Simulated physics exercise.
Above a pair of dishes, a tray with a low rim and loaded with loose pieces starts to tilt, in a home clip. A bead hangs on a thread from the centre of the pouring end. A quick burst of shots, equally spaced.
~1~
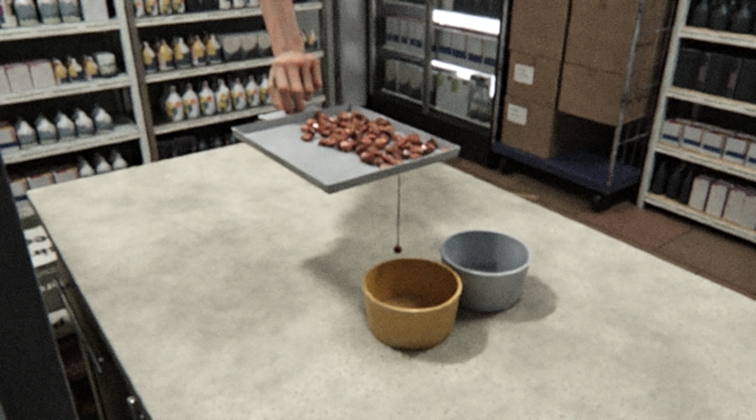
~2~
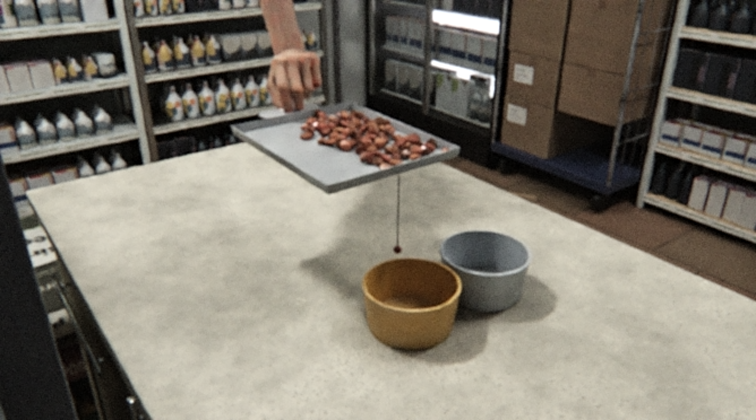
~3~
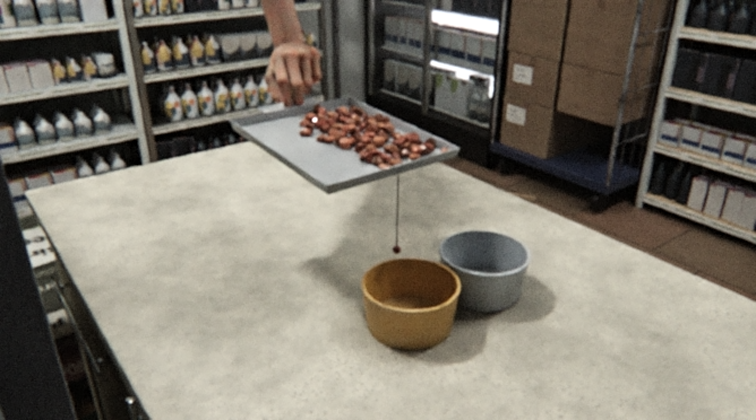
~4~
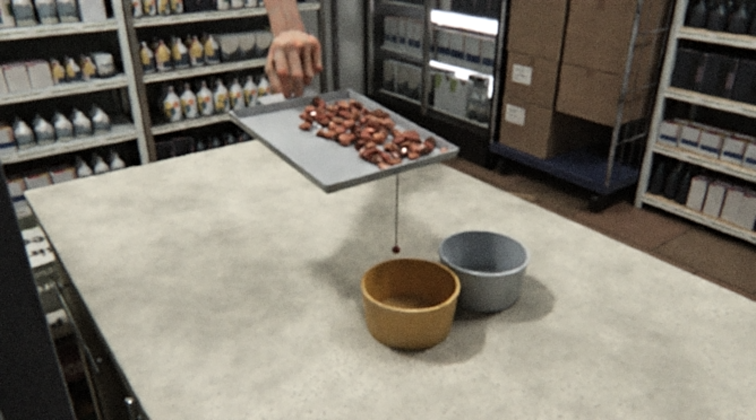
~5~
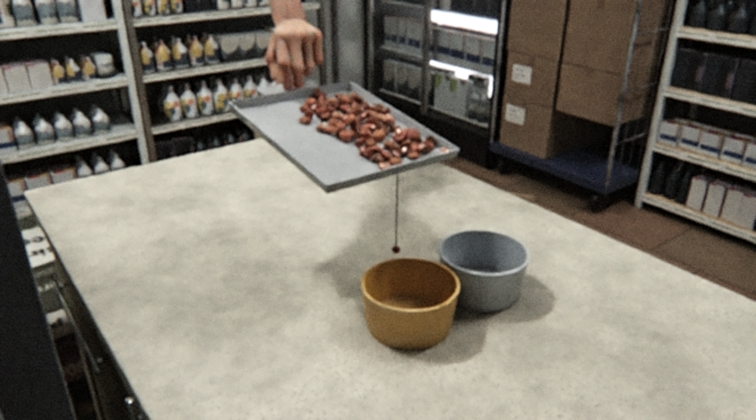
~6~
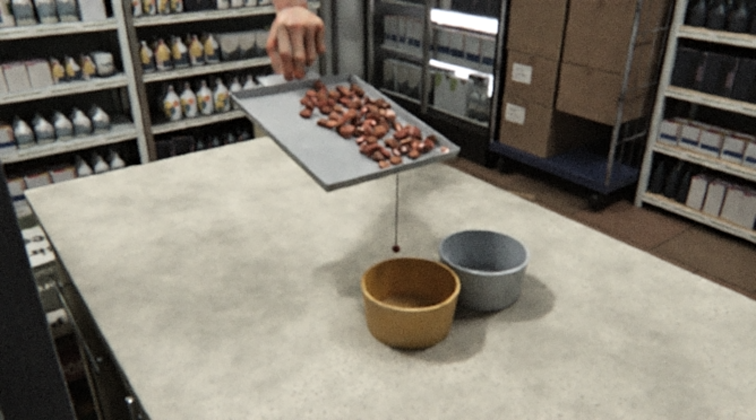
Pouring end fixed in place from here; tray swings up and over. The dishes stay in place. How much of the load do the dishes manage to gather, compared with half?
The dishes catch most of the load.
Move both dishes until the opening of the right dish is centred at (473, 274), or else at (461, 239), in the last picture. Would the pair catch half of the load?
First over half, then more than half.
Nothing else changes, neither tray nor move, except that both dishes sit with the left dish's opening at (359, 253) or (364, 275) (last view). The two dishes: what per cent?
Roughly 0 % and 60 %.
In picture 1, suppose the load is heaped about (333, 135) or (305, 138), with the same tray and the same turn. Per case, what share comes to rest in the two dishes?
Close to 90 and close to 90 per cent.
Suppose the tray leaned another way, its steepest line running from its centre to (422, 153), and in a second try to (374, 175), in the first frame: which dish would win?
Result, try one: Dish at right; try two: Dish at left.
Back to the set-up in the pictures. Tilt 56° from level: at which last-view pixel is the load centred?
The middle of the pieces lands at roughly (411, 136).
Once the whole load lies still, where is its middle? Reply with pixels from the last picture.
Last view, centre at rest - approx. (429, 309).
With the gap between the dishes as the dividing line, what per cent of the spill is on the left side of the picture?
I make it about 50 percent or so.
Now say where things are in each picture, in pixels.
In the first picture, corners of the pouring end near (328, 184) and (457, 147), level; middle of the load near (357, 136), bits of crushed brick; left dish near (443, 322); right dish near (517, 285); bead on its thread near (398, 249).
In the second picture, corners of the pouring end near (328, 184) and (457, 147), level; middle of the load near (357, 135).
In the third picture, corners of the pouring end near (328, 184) and (456, 148), tipped barely, level across its low end; middle of the load near (356, 133).
In the fourth picture, corners of the pouring end near (327, 184) and (456, 148), tipped a little, level across its low end; middle of the load near (356, 128).
In the fifth picture, corners of the pouring end near (328, 183) and (456, 148), tipped a little, level across its low end; middle of the load near (356, 124).
In the sixth picture, corners of the pouring end near (328, 183) and (457, 148), tipped a little, level across its low end; middle of the load near (357, 119); left dish near (441, 321); right dish near (515, 285).
Shortly afterwards, tray tipped steeply; all but a few on the tray; a little in the air.
Next, tray tipped right over; near a quarter on the tray; near a quarter in the left dish; a little in the right dish; only a few outside both; near a third in the air.
Some moments later, tray tipped past a quarter turn; near half in the left dish; near a third in the right dish; a little outside both.
In the end, tray tipped past a quarter turn; near half in the left dish; near a third in the right dish; a little outside both.
